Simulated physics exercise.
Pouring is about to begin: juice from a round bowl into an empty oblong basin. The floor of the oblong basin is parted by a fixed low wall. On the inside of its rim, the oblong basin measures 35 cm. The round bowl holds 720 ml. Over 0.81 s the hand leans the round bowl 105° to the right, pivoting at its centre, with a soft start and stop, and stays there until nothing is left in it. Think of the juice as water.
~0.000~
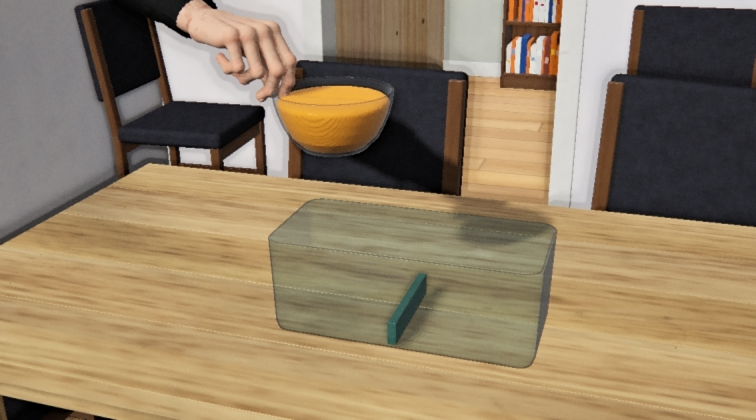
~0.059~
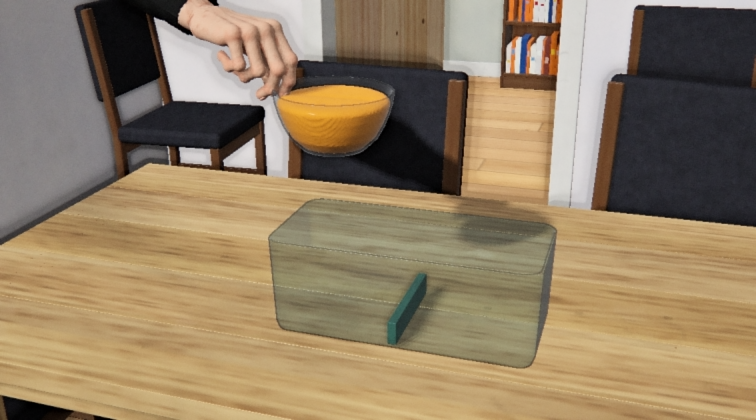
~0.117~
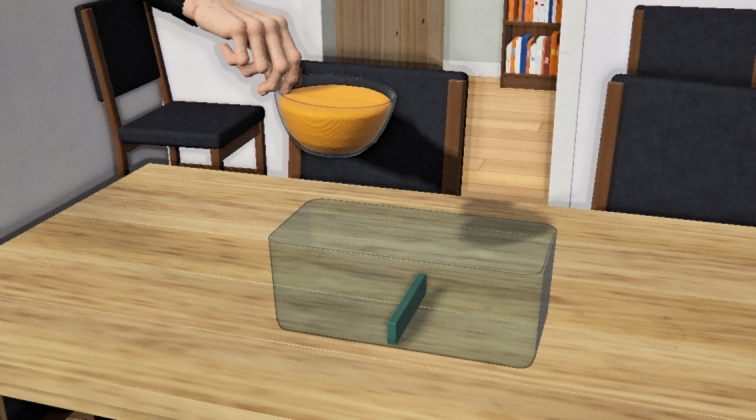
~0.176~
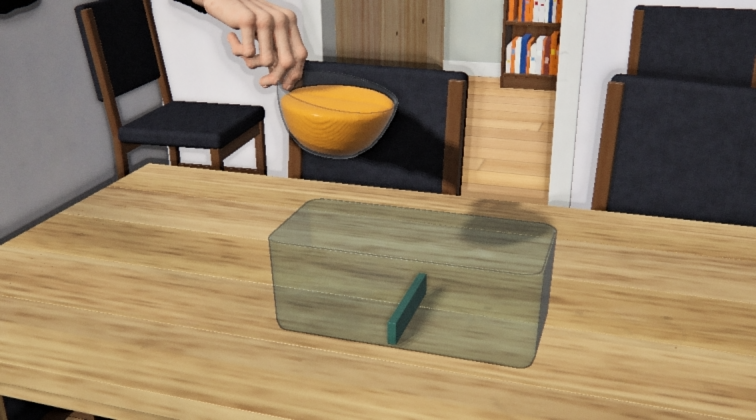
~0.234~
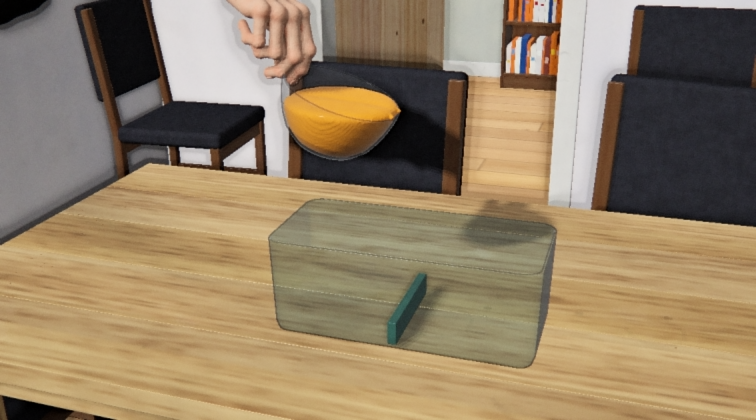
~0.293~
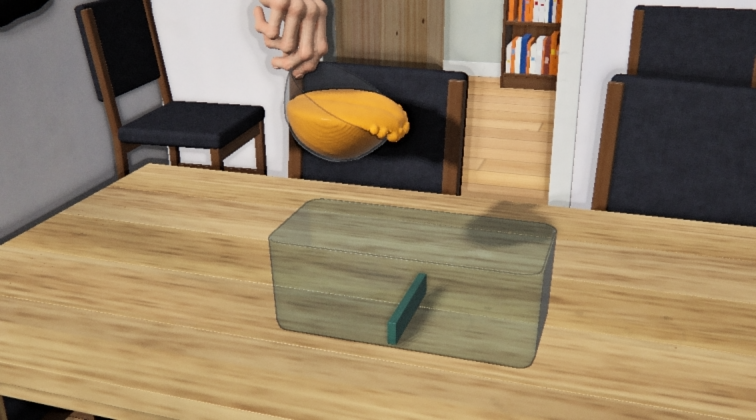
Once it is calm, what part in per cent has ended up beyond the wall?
About 78 per cent ends up there.
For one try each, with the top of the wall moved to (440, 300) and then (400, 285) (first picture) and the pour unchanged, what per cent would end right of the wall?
Roughly 50 per cent, then 90 per cent.
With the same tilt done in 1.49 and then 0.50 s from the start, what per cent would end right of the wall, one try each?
In turn about 85 and 65 per cent.
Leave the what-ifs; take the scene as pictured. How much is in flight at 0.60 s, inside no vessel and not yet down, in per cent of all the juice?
Some 36 per cent, I reckon.
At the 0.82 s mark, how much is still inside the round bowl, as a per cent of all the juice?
0 %.
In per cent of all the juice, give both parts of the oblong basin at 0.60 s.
Left about 1, right about 46.
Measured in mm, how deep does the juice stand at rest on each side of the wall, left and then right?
Left part: About 6 mm; right part: About 22 mm.
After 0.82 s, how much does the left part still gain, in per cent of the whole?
Difference: Approx. 5 %.
Then, 0.60 s in, the tilt is 88° and 18 per cent is still to pour, 1 is left of the wall and 45 right of it.
Then, 0.82 s in, the tilt is 105° and 0 per cent is still to pour, 16 is left of the wall and 80 right of it.
Then, 1.06 s in, the tilt is 105° and 0 per cent is still to pour, 20 is left of the wall and 80 right of it.
Then, 1.31 s in, the tilt is 105° and 0 per cent is still to pour, 21 is left of the wall and 78 right of it.
Finally, 22 per cent lies left of the wall, 78 right of it and 1 outside.
